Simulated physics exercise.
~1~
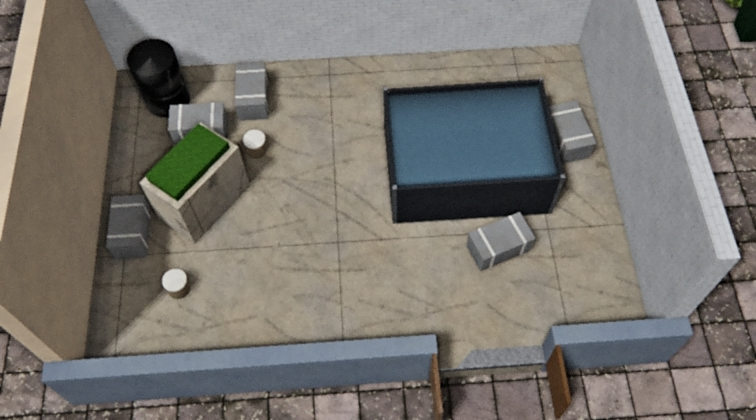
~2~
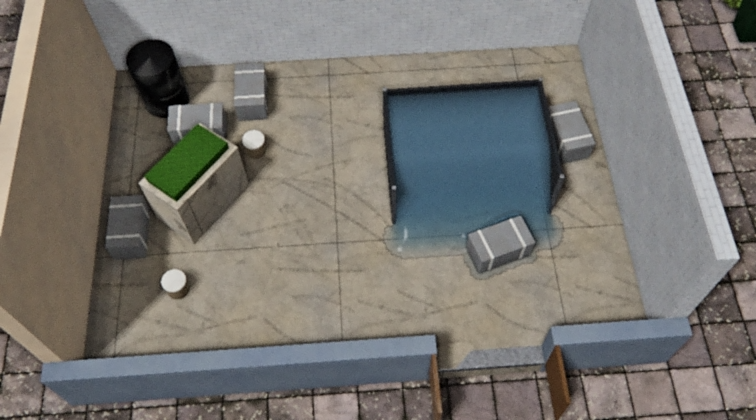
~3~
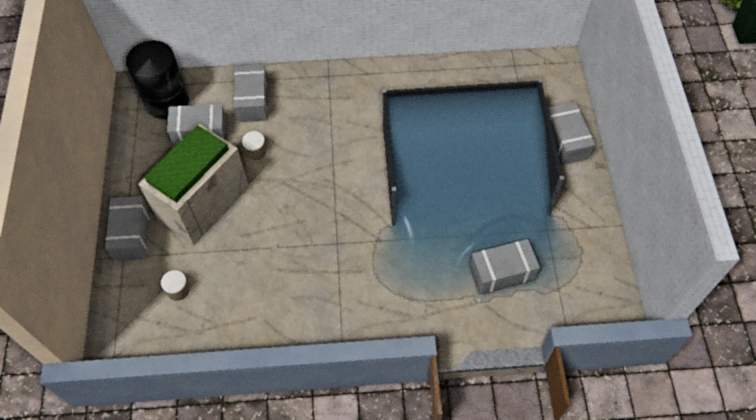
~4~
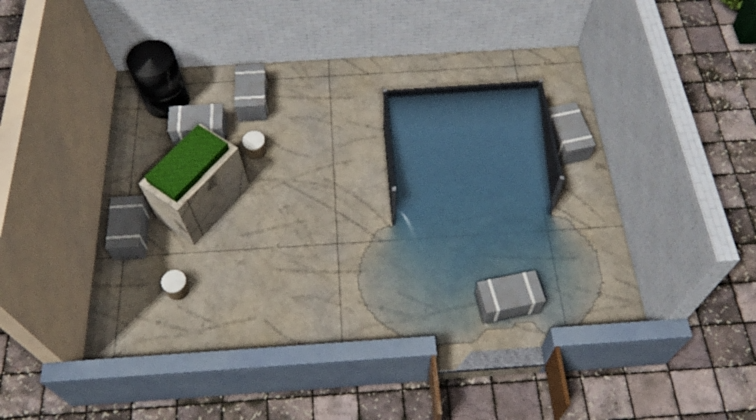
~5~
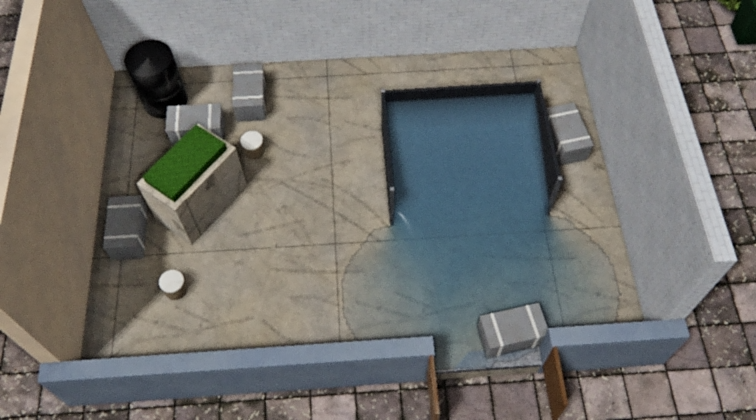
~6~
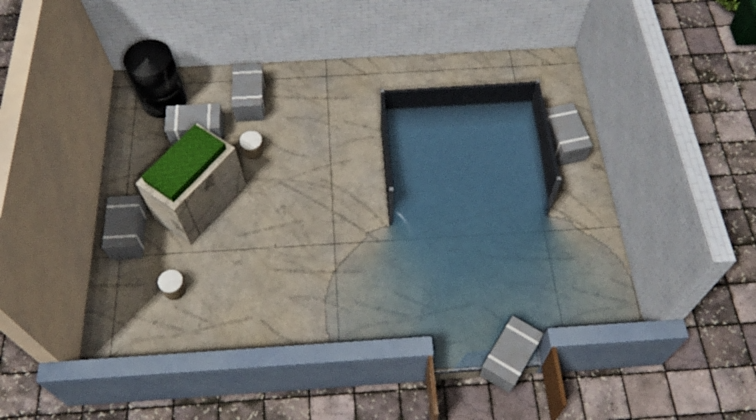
Water poured out of the open front of a dark-walled pool, spread across the tiled yard, and pushed a gray strapped box to the gateway, where it turned at an angle, while the other things stayed put.
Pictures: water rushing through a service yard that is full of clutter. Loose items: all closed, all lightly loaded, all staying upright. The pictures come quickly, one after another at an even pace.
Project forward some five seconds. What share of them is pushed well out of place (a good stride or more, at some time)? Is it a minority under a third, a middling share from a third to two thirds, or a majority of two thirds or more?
A middling share.
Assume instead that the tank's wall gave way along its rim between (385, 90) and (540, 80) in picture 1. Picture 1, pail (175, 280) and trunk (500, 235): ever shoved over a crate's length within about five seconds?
Covered that distance; fell short of it.
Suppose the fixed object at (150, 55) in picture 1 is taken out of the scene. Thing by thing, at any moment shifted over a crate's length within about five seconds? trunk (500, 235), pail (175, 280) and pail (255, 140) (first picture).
In order: Got displaced, got displaced, stayed put.
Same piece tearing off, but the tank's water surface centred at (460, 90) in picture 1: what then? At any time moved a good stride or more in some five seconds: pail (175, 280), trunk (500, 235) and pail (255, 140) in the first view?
Taking them in order, went past that, went past that, fell short.
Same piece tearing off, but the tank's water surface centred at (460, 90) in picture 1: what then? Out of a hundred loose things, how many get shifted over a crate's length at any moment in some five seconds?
About 40 per cent.
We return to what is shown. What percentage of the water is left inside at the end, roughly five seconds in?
That comes to roughly 54 parts in a hundred.
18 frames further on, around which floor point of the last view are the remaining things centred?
Mean floor position: Approx. (255, 156) px, last view.
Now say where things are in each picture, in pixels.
A trunk at (502, 235) rests on the ground; a pail at (174, 280) rests on the ground; 0 of 7 have shifted, in the first frame.
A trunk at (501, 238), on the bottom, close to its start; a pail at (173, 280) rests on the ground; 0 of 7 have shifted, in the second frame.
A trunk at (506, 261), on the bottom, a stride from its start; a pail at (173, 281), on the bottom; 1 of 7 have shifted, in the third frame.
A trunk at (511, 291), on the bottom, a stride from its start; a pail at (173, 281), on the bottom; 1 of 7 have shifted, in the fourth frame.
A trunk at (515, 325), on the bottom, a stride from its start; a pail at (171, 281) rests on the ground; 1 of 7 have shifted, in the fifth frame.
A trunk at (513, 349) rests on the ground, far from its start; a pail at (170, 281), on the bottom; 1 of 7 have shifted, in the sixth frame.
A moment on, 1 of 7 are well off their spots; 0 afloat.
Next, 1 of 7 are well off their spots; 0 afloat.
Later, 3 of 7 are well off their spots; 2 afloat.
In the end, 3 of 7 are well off their spots, and 3 have been at some point; 2 afloat.
